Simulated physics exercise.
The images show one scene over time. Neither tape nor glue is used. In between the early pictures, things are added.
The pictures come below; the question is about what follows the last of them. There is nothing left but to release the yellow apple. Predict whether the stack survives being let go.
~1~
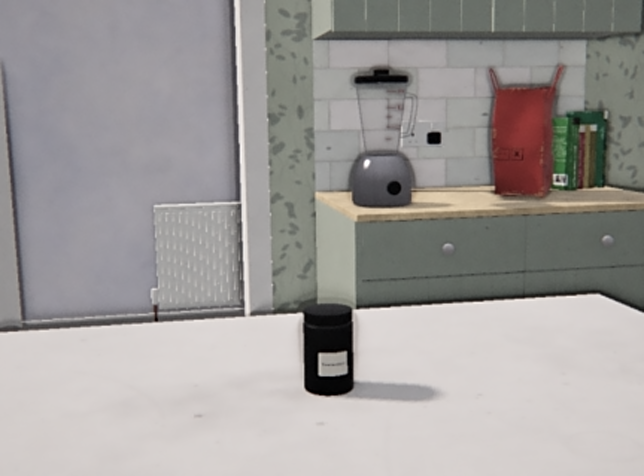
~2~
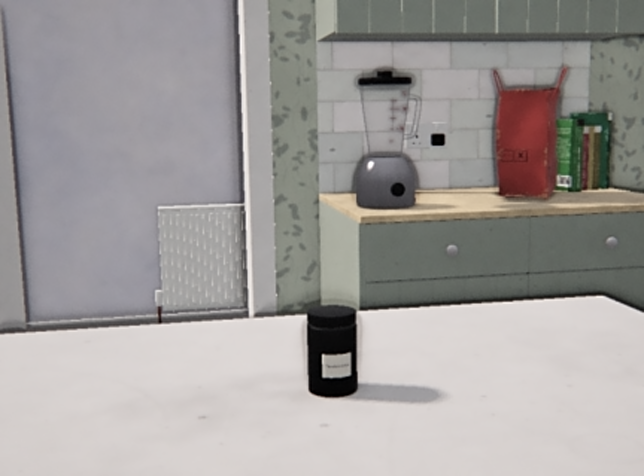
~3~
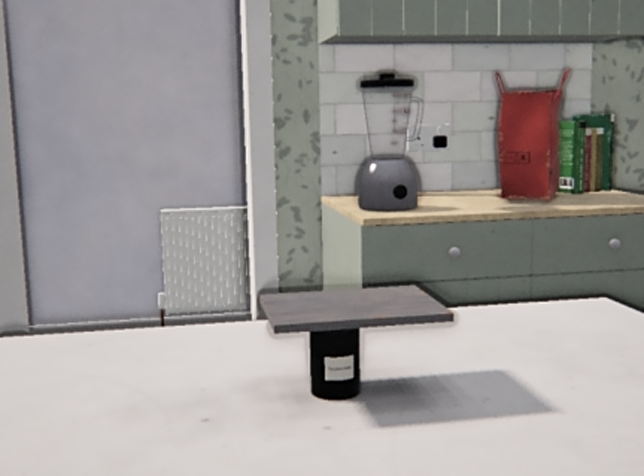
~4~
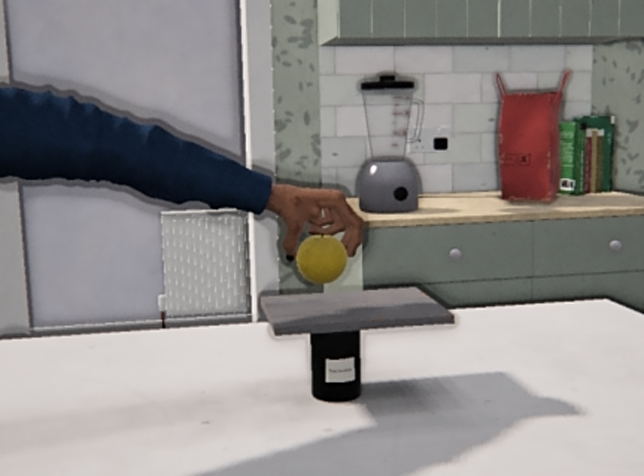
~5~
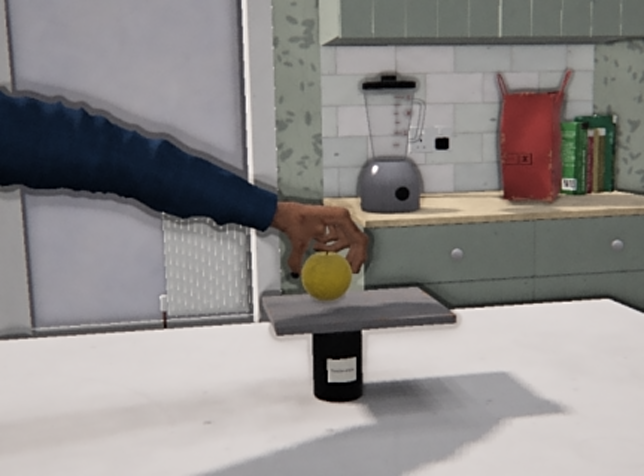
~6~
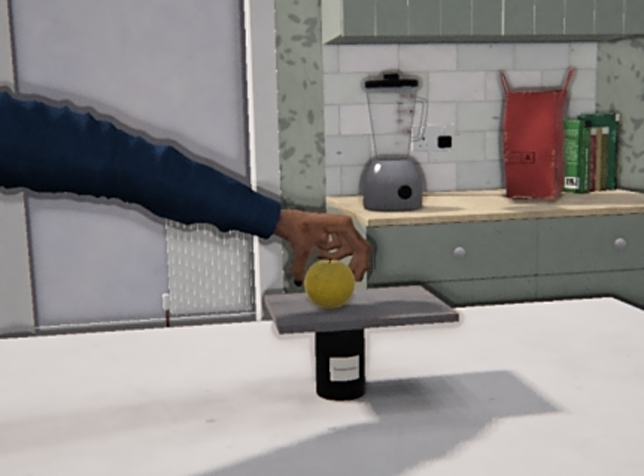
Honestly, the whole thing stays intact in the end.
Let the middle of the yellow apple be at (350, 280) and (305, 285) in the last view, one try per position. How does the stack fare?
On the first try it stays put; on the second try it stays put.
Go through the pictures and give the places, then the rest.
In the first frame, the last thing is not in view yet.
In the second frame, the last thing is not in view yet.
In the third frame, the last thing is not in view yet; grey board (351, 308).
The fourth frame shows coming down; yellow apple (322, 259); grey board (352, 310).
The fifth frame shows coming down; yellow apple (327, 276); grey board (354, 309).
The sixth frame shows set down, still held; yellow apple (330, 284); grey board (356, 308).
Then, 0.60 s later than the last frame, all is still.
Then, 1.30 s later than the last frame, yellow apple resting near (330, 285).
When it is over, all 3 as before. End places, in pixels of the last picture, yellow apple near (330, 285). The stack stays up.
